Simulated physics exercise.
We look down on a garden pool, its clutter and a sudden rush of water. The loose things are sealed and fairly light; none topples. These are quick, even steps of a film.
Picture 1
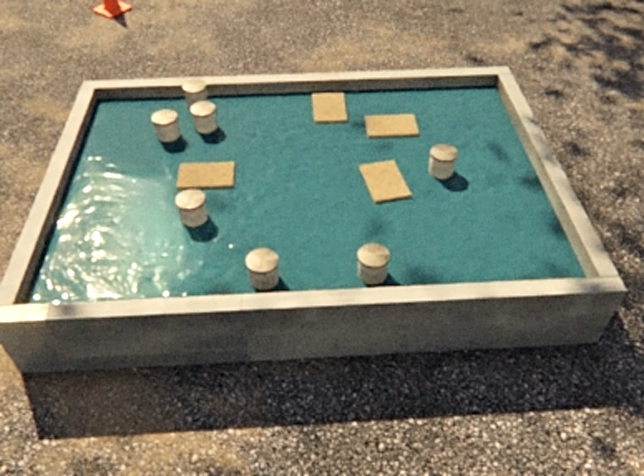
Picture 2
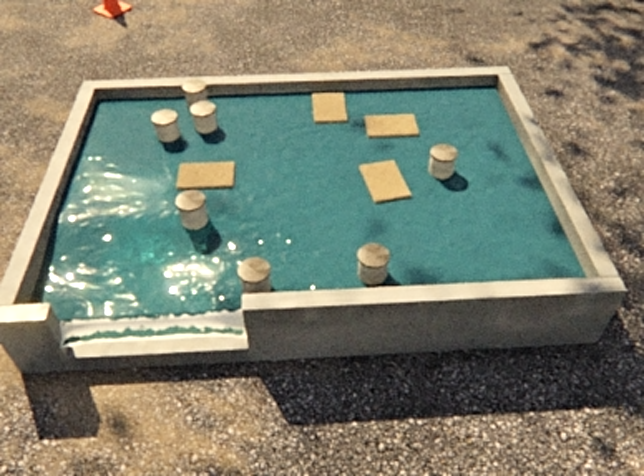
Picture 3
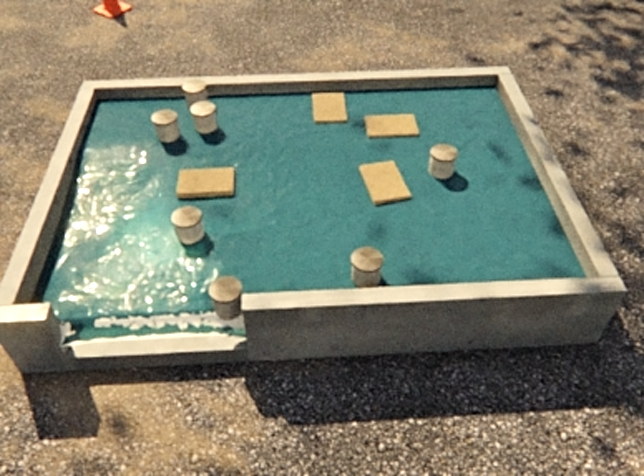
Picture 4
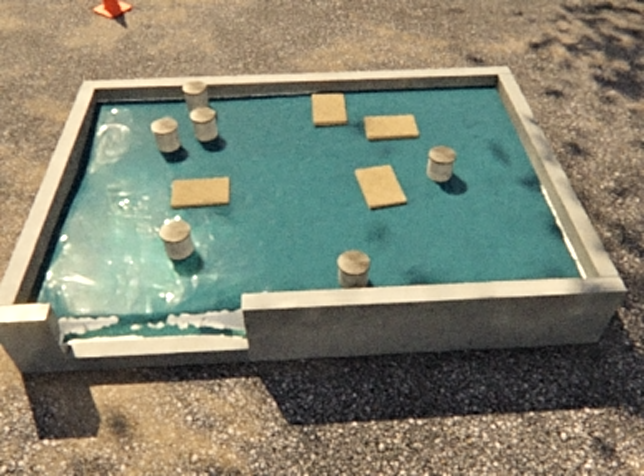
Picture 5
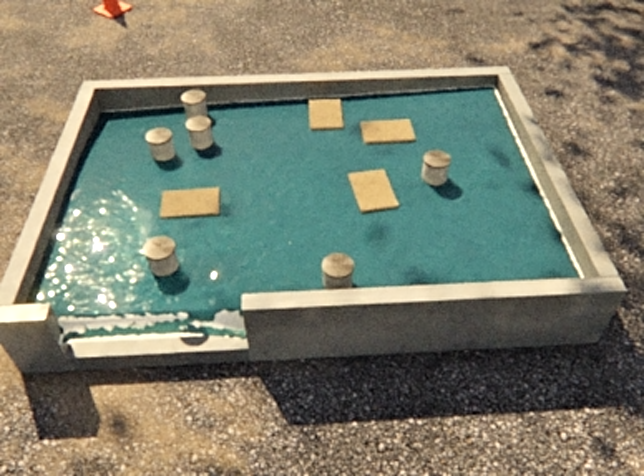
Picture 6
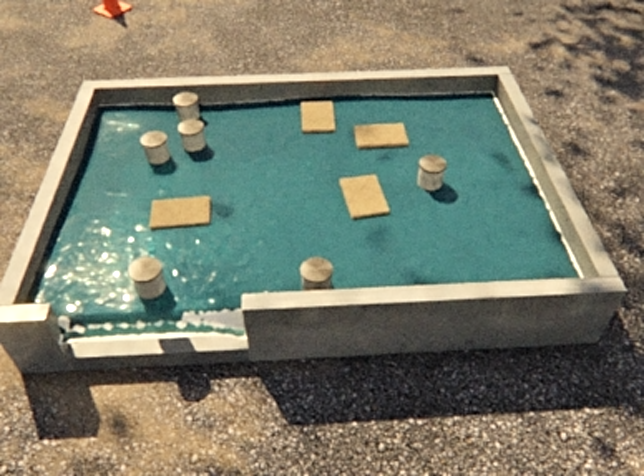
Water pours through a gap in the pool's front wall as floating objects drift toward it.
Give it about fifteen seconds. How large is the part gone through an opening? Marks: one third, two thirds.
It is from one to two thirds.
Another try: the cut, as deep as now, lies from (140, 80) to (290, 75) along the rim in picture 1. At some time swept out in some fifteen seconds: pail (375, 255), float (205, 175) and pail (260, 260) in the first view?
One after the other: Inside, gone, still in.
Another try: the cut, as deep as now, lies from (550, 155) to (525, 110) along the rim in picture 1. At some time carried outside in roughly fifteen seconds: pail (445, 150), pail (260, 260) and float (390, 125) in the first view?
In turn: Yes, stays, gone.
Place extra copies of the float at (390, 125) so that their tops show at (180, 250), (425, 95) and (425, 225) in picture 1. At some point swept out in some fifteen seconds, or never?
One after the other: Carried outside, stays, yes.
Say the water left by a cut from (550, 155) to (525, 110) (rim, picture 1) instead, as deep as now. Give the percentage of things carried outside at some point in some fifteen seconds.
Roughly 40 per cent.
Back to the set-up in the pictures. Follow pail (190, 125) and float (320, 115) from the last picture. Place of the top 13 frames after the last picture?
At about (151, 163) and (268, 135).
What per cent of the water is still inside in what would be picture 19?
Near 64 in a hundred.
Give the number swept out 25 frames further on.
The number is 5.
A moment on, 2 of 11 are out; 9 afloat.
Next, 4 of 11 are out; 7 afloat.
Later, 5 of 11 are out; 6 afloat.
In the end, 5 of 11 are out; 6 afloat.
